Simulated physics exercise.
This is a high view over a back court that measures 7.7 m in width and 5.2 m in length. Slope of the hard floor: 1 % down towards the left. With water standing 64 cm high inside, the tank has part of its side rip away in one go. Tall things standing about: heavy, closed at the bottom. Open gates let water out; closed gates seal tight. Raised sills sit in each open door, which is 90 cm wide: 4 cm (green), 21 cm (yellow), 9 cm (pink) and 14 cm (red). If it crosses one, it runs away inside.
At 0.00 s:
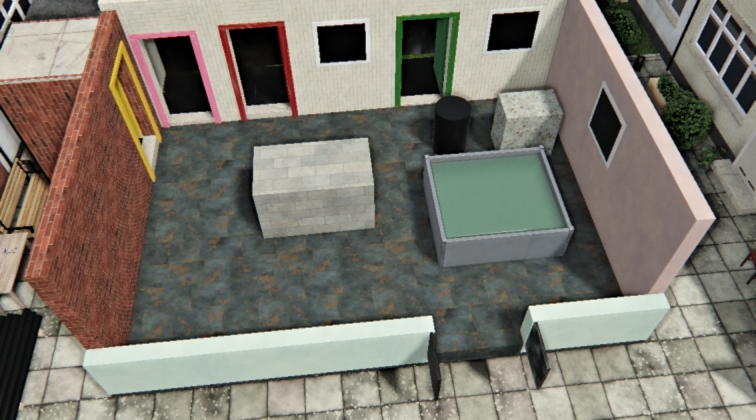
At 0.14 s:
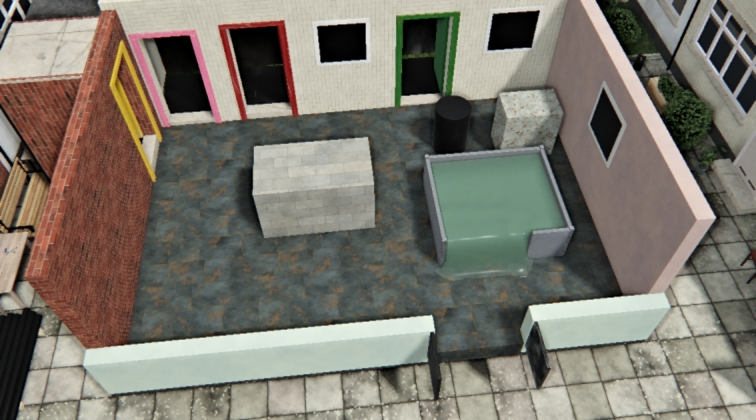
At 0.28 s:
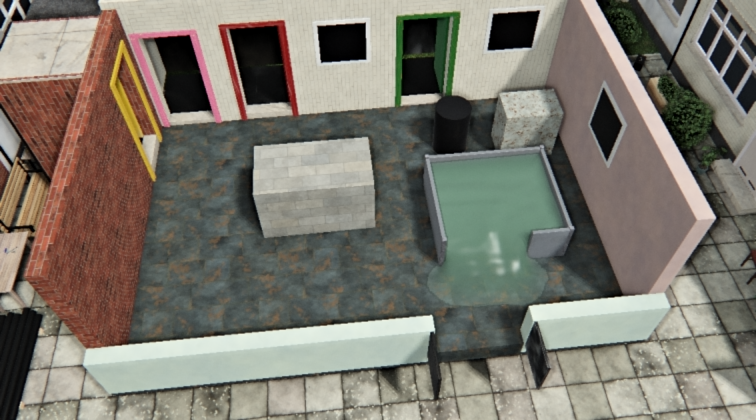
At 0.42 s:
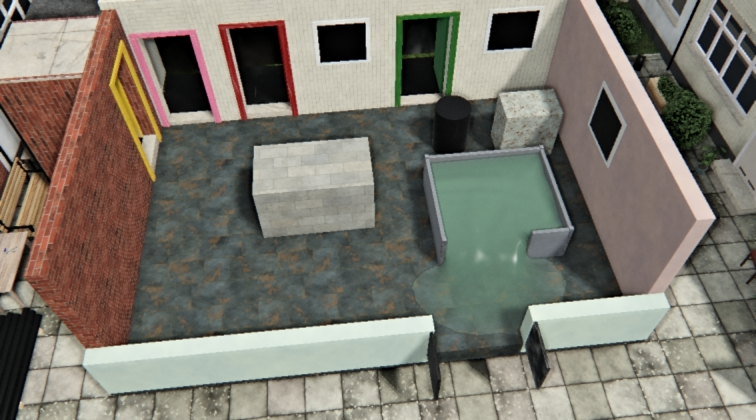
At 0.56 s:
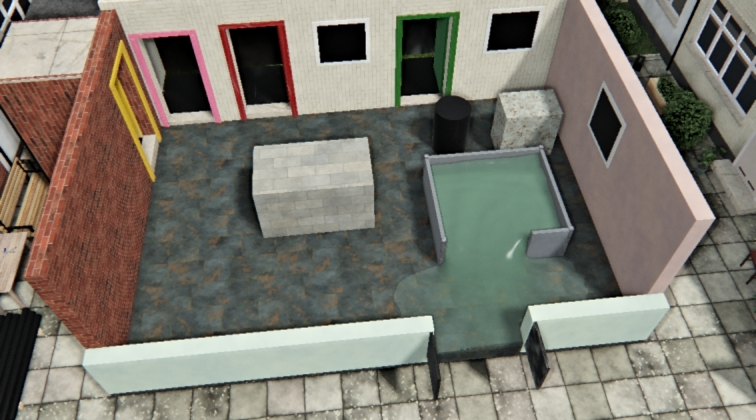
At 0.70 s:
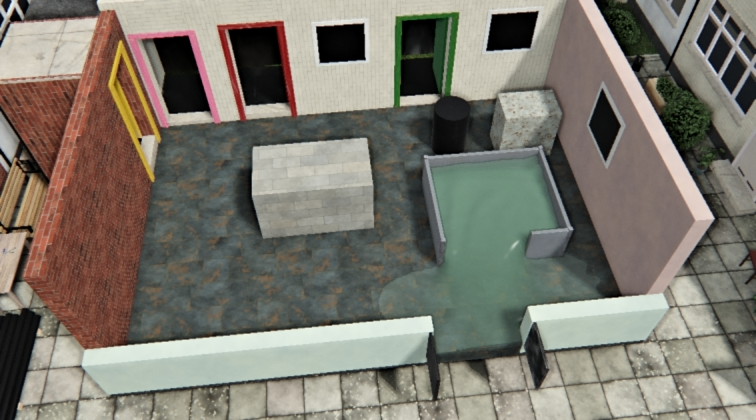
In this clip, a grey-walled tank of green water stands in a walled court beside a pale block until part of its front side gives way, and water pours through the gap and spreads across the dark floor toward the open gates.
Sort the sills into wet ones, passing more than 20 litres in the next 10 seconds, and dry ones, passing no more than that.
Green door: Dry; yellow door: Dry; pink door: Dry; red door: Dry.
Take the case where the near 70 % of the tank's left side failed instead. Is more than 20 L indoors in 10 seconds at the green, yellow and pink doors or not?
Then: Green beyond it, yellow short of it, pink beyond it.
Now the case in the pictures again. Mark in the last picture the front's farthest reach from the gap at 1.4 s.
(306, 351).
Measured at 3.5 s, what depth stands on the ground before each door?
You'd see green at 0 cm, yellow at 0 cm, pink at 0 cm and red at 0 cm.
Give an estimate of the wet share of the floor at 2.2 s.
Close to 20 in a hundred.
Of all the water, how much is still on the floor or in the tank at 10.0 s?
That would be close to 40 per cent.
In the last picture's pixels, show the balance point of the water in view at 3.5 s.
(467, 252).
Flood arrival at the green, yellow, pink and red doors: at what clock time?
Green: 6.0 s; yellow: 5.5 s; pink: 7.0 s; red: 9.5 s.
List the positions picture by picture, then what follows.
The first picture shows the tank at (495, 195) is whole and still, 64 cm deep.
In the second picture, the front is at (530, 266), 0.7 m from the gap at (485, 253); 0.3 m2 of floor is under water; 64 cm left at the back of the tank.
In the third picture, water pours out at (485, 254) and has run 1.0 m, to (434, 289); typically 11 cm deep outside, 64 cm at the tank's back.
In the fourth picture, the front is at a hidden place, 1.4 m from the gap at (485, 254); 2.3 m2 of floor is under water; 62 cm left at the back of the tank.
In the fifth picture, the front is at a hidden place, 1.8 m from the gap at (484, 255); 3.4 m2 of floor is under water; 55 cm left at the back of the tank.
In the sixth picture, water pours out at (484, 255) and has run 2.0 m, to a hidden place; typically 8 cm deep outside, 55 cm at the tank's back.
After 1.4 s water covers 15 % of the floor and is deepest (34 cm) near (519, 329); green door not reached, yellow door not reached, pink door not reached, red door not reached.
After 2.2 s water covers 20 % of the floor and is deepest (26 cm) near (531, 328); green door not reached, yellow door not reached, pink door not reached, red door not reached.
After 3.5 s water covers 35 % of the floor and is deepest (17 cm) near (531, 328); green door not reached, yellow door not reached, pink door not reached, red door not reached.
After 6.0 s water covers 50 % of the floor and is deepest (10 cm) near (553, 164); green door 1 cm at the sill, 0 L in, yellow door 2 cm at the sill, 0 L in, pink door not reached, red door not reached.
After 10.0 s water covers 70 % of the floor and is deepest (5 cm) near (160, 136); green door 1 cm at the sill, 0 L in, yellow door 3 cm at the sill, 0 L in, pink door 4 cm at the sill, 0 L in, red door 3 cm at the sill, 0 L in.
